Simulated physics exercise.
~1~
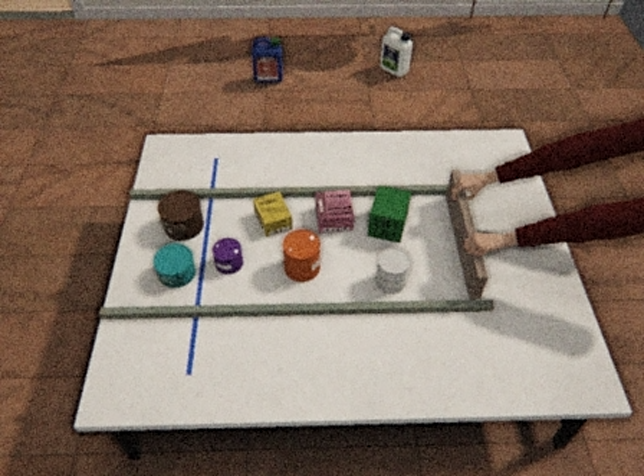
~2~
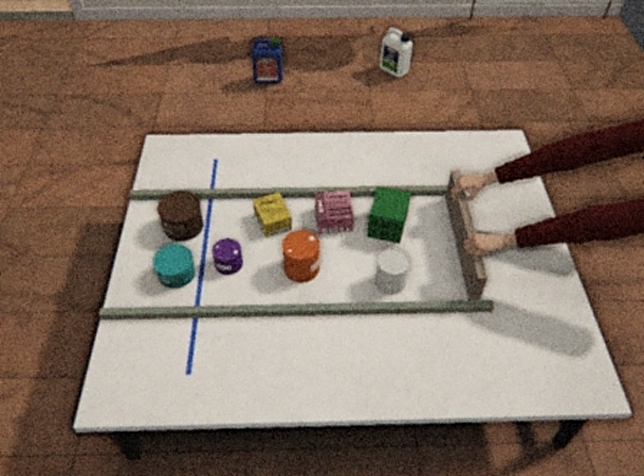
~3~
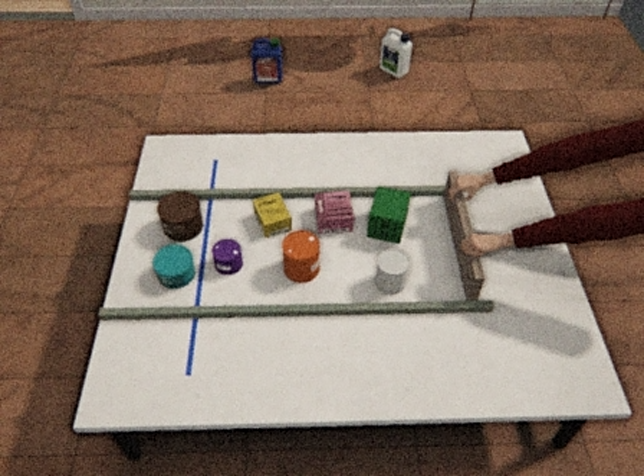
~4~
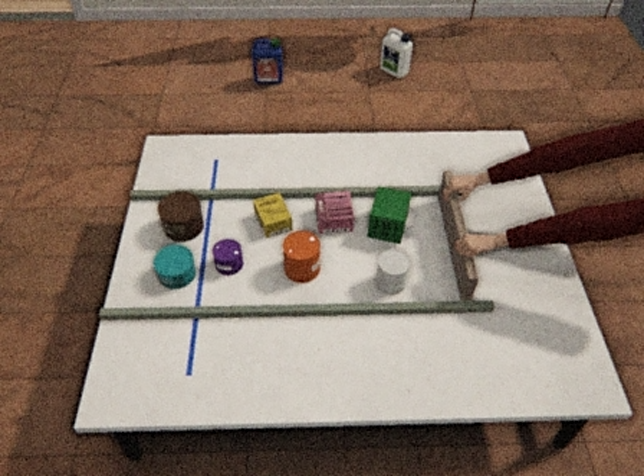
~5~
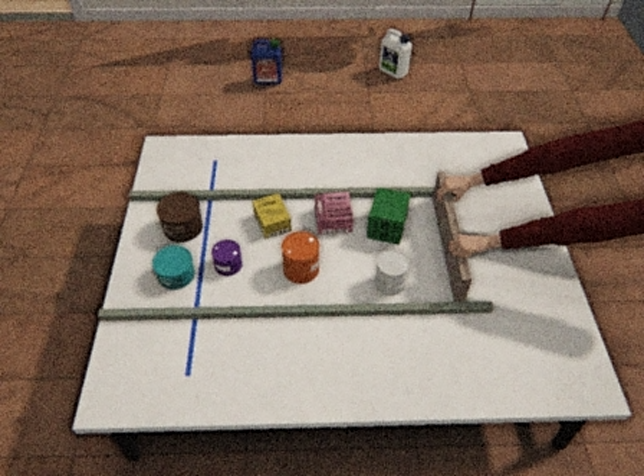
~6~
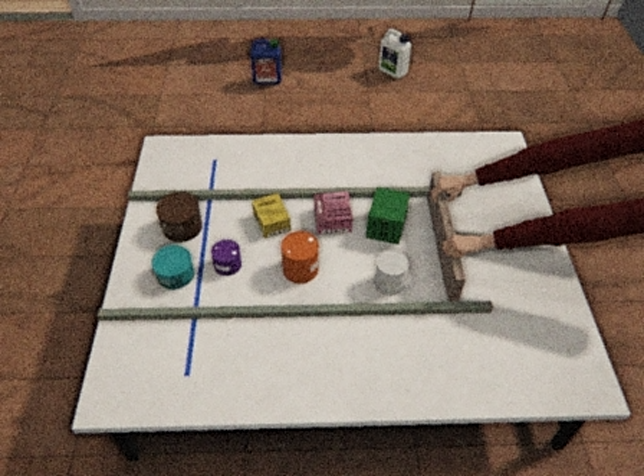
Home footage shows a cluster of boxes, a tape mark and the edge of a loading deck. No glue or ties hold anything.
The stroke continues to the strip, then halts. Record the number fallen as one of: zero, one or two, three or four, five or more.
Number fallen: One or two.
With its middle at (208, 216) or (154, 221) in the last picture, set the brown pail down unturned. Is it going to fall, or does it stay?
Place by place, it slips off; slips off.
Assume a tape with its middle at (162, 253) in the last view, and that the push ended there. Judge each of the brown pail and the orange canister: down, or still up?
The brown pail is gone and the orange canister stays put.
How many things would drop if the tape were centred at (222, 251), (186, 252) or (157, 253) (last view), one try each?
In that order 1, 2 and 5.
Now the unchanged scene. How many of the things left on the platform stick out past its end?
As for overhanging, the count is 1.
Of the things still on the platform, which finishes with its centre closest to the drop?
The foremost one is the yellow box.
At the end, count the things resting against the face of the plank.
The figure is 3.
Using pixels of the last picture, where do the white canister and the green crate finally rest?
Okay, so first (179, 287), and next (187, 220).
Soon after, none off yet; brown pail at rest near (180, 217); turquoise pail at rest near (174, 268); purple canister at rest near (227, 258).
After that, none off yet; brown pail displaced about its own width near (129, 218); turquoise pail displaced a little near (166, 269); purple canister displaced about its own width near (197, 254).
In the end, the number that fall off is one or two; gone, brown pail.
